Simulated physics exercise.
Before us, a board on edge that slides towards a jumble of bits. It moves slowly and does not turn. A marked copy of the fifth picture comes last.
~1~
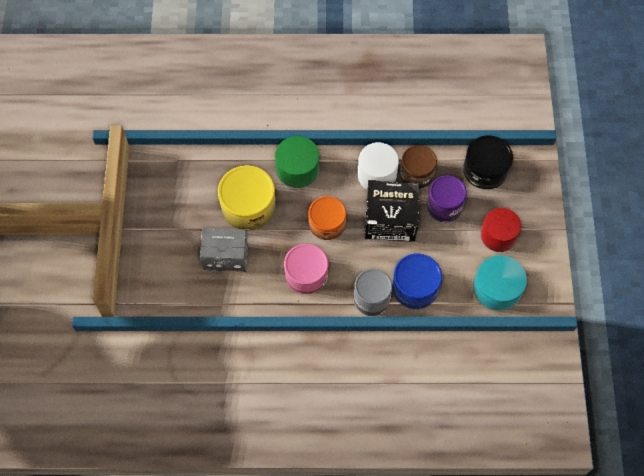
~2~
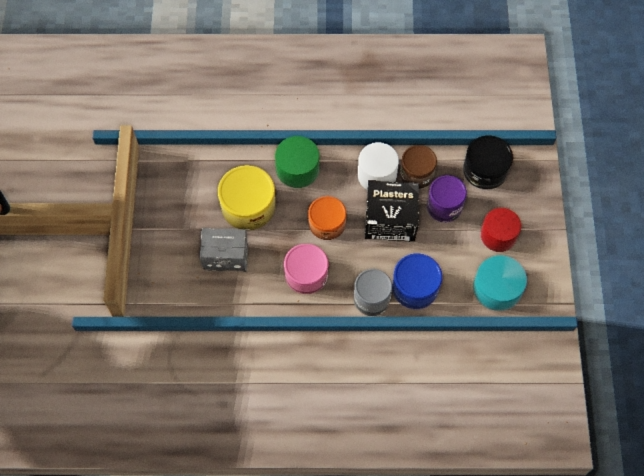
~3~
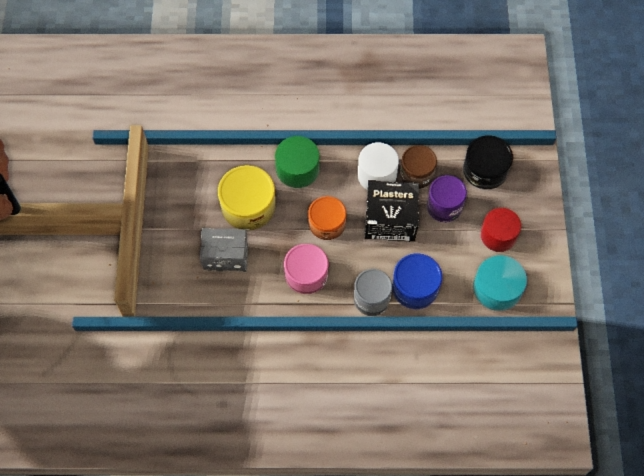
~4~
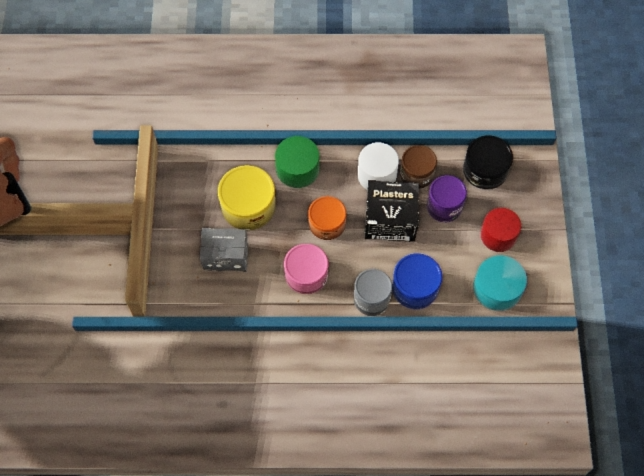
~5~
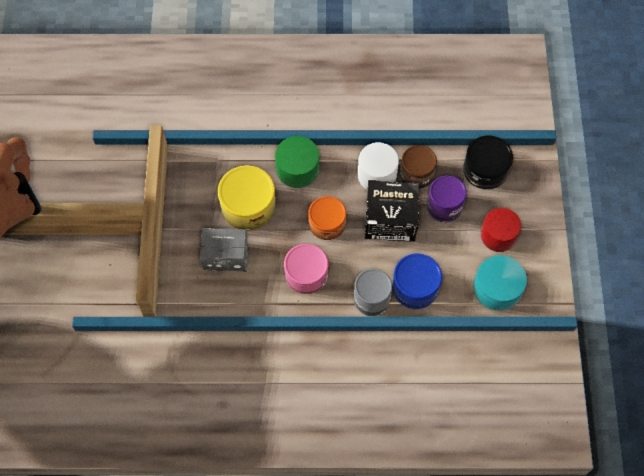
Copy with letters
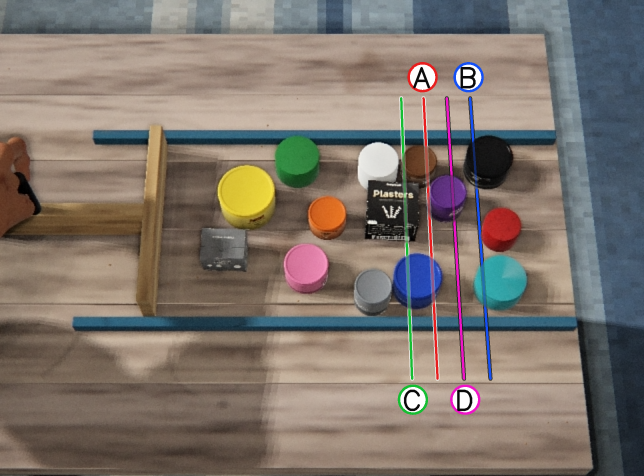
Wooden pusher board sliding slowly right between blue rails towards colourful round tubs and two small boxes, which stay still.
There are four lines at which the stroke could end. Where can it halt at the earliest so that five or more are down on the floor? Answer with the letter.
Stop at B.
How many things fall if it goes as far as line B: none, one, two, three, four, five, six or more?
By then, six or more.
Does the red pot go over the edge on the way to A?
No.
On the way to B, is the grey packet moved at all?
By then, yes.
On the copy, A at (430, 229); B at (480, 230); C at (406, 229); D at (455, 230).
On B. First, board (269, 209); green pot (308, 157); pink tub (342, 274).
Then, board (389, 209); black jar (539, 157); turquoise tin (550, 286).
Finally, board (480, 209); purple jar over the edge; black jar over the edge; seven fallen.
By contrast, A drops only three; C drops none; D drops only three.
